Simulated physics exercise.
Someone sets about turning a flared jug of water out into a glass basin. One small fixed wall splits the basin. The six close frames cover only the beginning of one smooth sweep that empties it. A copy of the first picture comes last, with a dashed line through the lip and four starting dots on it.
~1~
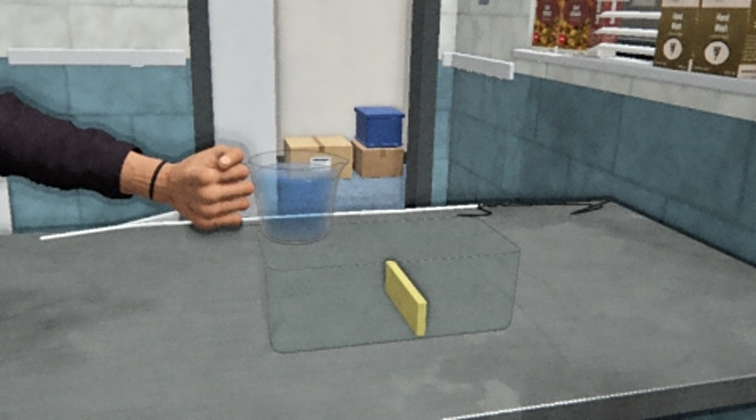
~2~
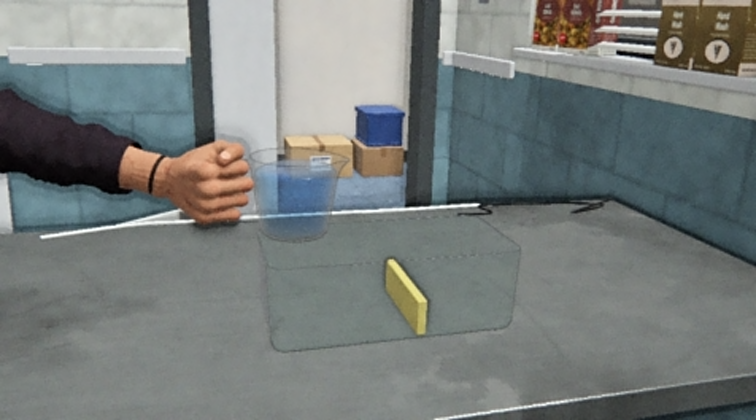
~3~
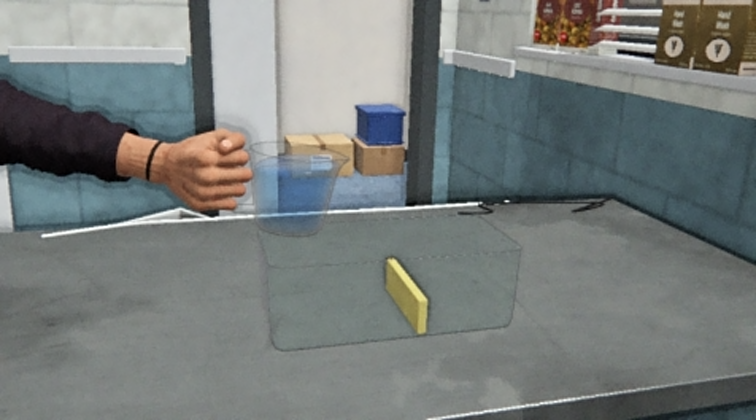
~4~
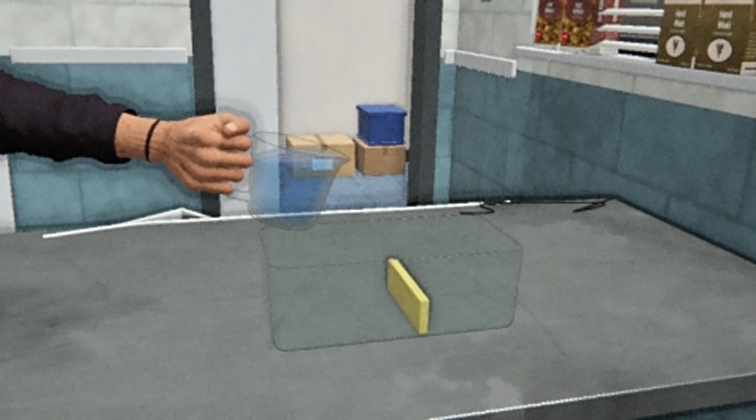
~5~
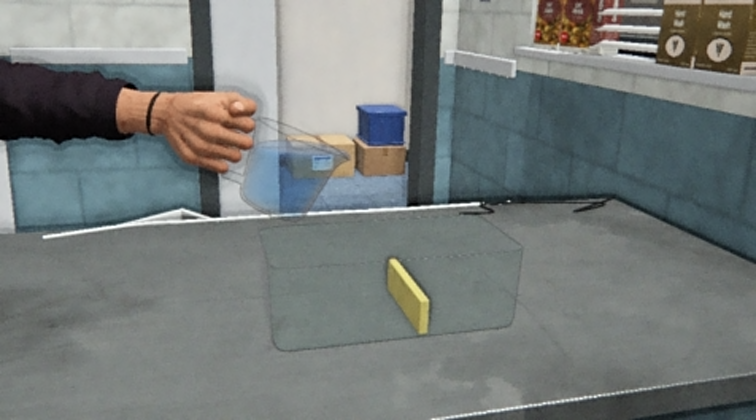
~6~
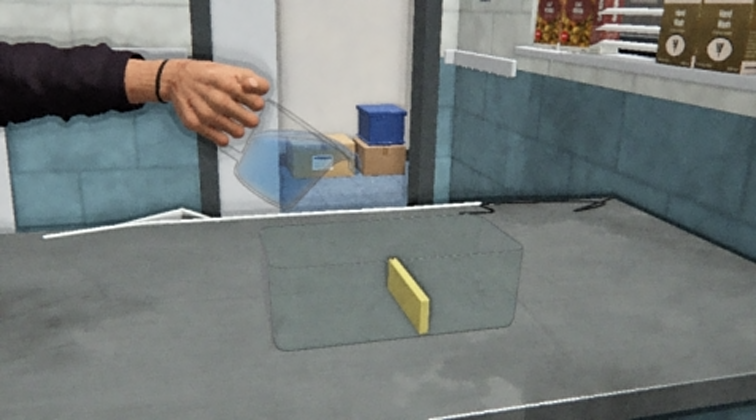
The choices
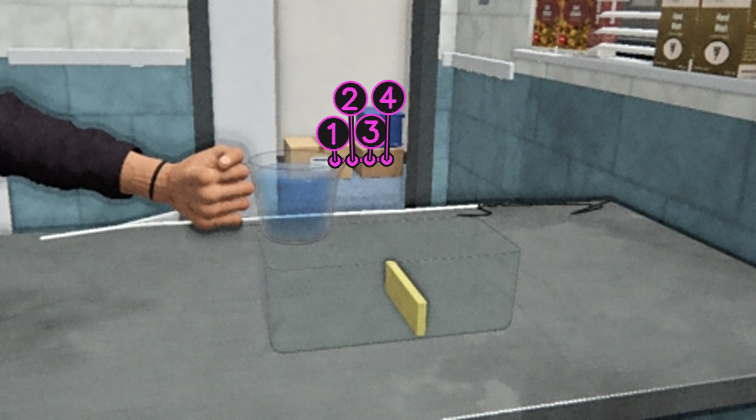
A hand with a dark wristband, its arm in a dark sleeve, reaches in from the left over a grey counter in a tiled room, seen from a fixed, slightly raised view. It holds a clear flared jug of blue water behind a glass basin with an upright yellow piece inside, boxes beyond. The jug stays upright, then rises and tilts rightward, water shifting to its lip.
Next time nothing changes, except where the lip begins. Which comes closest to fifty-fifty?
The answer is dot 1.
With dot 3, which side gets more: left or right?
The right one.
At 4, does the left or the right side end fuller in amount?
The right side.
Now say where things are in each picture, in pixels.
Upright, lip at (348, 160); basin from (270, 351) to (509, 325); top of the wall at (405, 280); nothing has left yet.
Upright, lip at (348, 159); nothing has left yet.
Tipped about 6°, lip at (349, 158); nothing has left yet.
Tipped about 14°, lip at (350, 158); nothing has left yet.
Tipped about 24°, lip at (349, 158); water is over the lip, down to (349, 158).
Tipped about 35°, lip at (349, 158); water is over the lip, down to (353, 171).
On the marked copy, 1 at (335, 161); 2 at (352, 160); 3 at (369, 159); 4 at (386, 159).
With 1, about 50 % ends left of the wall and 49 % right of it.
With 2, about 14 % ends left of the wall and 84 % right of it.
With 3, about 7 % ends left of the wall and 91 % right of it.
With 4, about 6 % ends left of the wall and 91 % right of it; 3 % is lost outside.
